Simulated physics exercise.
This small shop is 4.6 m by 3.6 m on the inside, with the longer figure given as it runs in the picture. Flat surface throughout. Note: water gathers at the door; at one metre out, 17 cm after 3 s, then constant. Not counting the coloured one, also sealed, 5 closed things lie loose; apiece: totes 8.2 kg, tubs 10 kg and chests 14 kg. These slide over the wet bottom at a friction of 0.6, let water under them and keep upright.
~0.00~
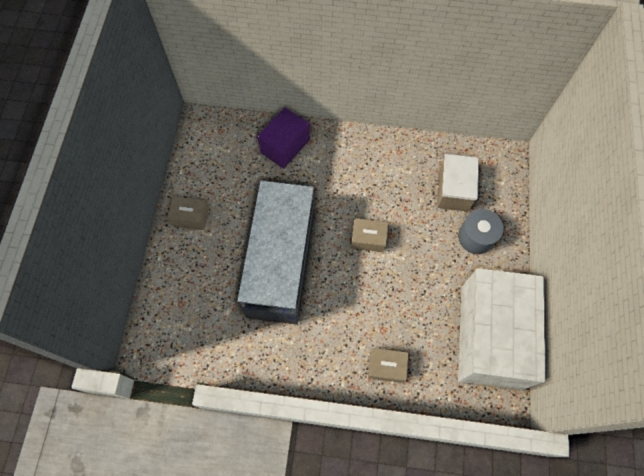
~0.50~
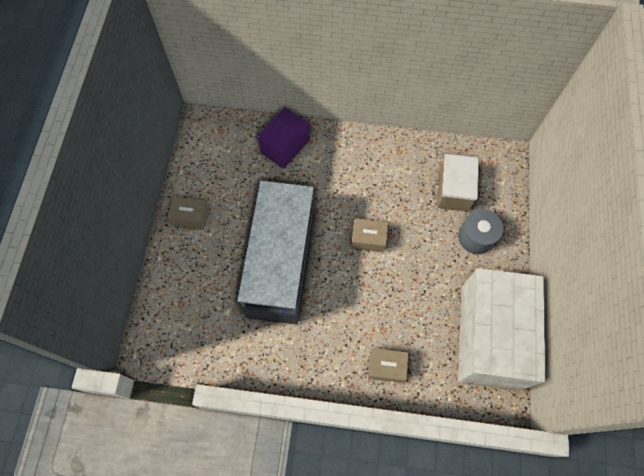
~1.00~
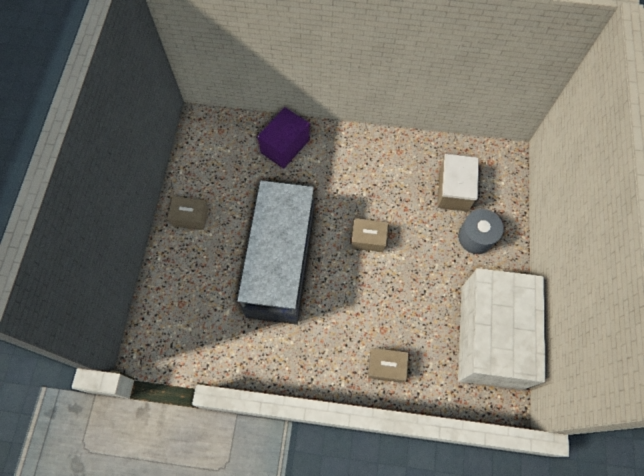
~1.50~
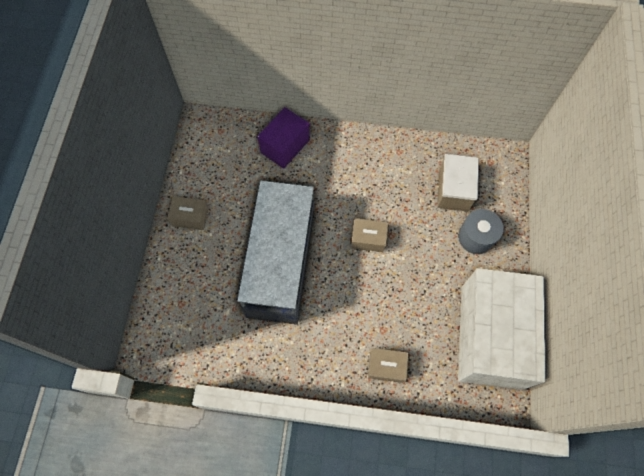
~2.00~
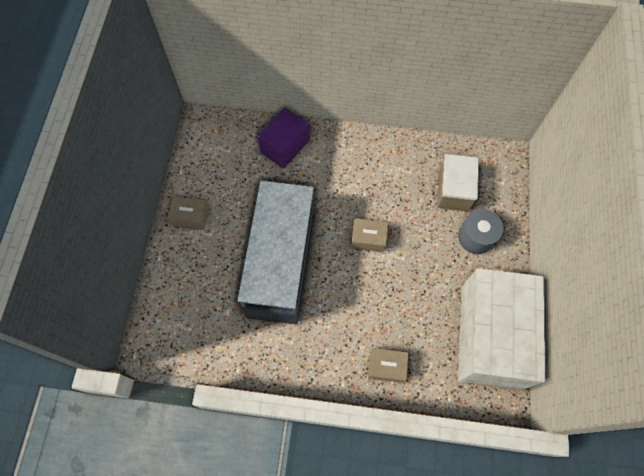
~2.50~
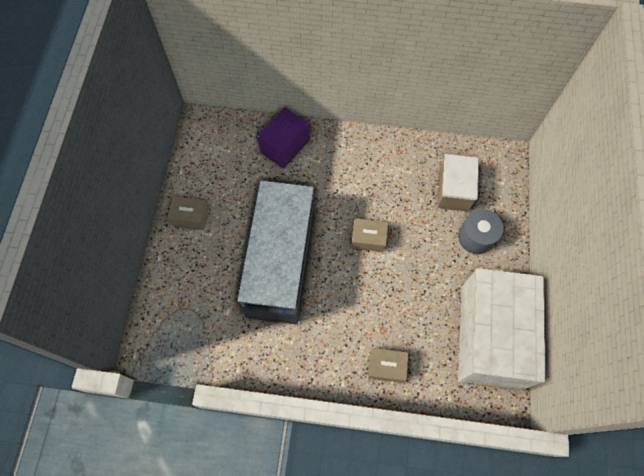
In a small walled shop with a speckled floor, a purple chest, a long grey block, pale blocks, a grey tub and small brown boxes sit still. Outside, the paving turns bluish as water spreads over the doorstep slab, then a faint wet patch appears just inside the doorway; nothing shifts.
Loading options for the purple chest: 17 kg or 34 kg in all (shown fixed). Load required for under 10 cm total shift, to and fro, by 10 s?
Extra weight is needed.
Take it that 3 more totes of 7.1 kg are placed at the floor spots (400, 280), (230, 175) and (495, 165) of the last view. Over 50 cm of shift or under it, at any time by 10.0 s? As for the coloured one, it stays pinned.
Below the mark, above the mark, below the mark.
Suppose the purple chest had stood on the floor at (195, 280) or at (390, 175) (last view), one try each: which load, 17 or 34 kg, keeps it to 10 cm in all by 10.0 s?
First try the heavier suffices, second try both suffice.
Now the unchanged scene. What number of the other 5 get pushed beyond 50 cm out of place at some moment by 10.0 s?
Total: 1.
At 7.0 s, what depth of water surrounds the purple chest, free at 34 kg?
Close to 5 cm deep.
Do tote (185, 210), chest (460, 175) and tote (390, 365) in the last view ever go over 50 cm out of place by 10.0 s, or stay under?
First exceeds it, then stays inside, then stays inside.
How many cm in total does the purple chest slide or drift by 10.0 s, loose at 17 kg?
It would cover some 100 cm all told.
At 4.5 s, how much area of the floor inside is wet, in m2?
Somewhere around 4.5 m2, roughly.
After 3.5 s the purple chest would be 0 cm from its start with 17 kg and 0 cm from its start with 34 kg; 0 cm of water round it then.
After 4.5 s the purple chest would be 0 cm from its start with 17 kg and 0 cm from its start with 34 kg; 1 cm of water round it then.
After 7.0 s the purple chest would be 0 cm from its start with 17 kg and 0 cm from its start with 34 kg; 5 cm of water round it then.
After 10.0 s the purple chest would be 97 cm from its start with 17 kg and 0 cm from its start with 34 kg; 7 cm of water round it then.
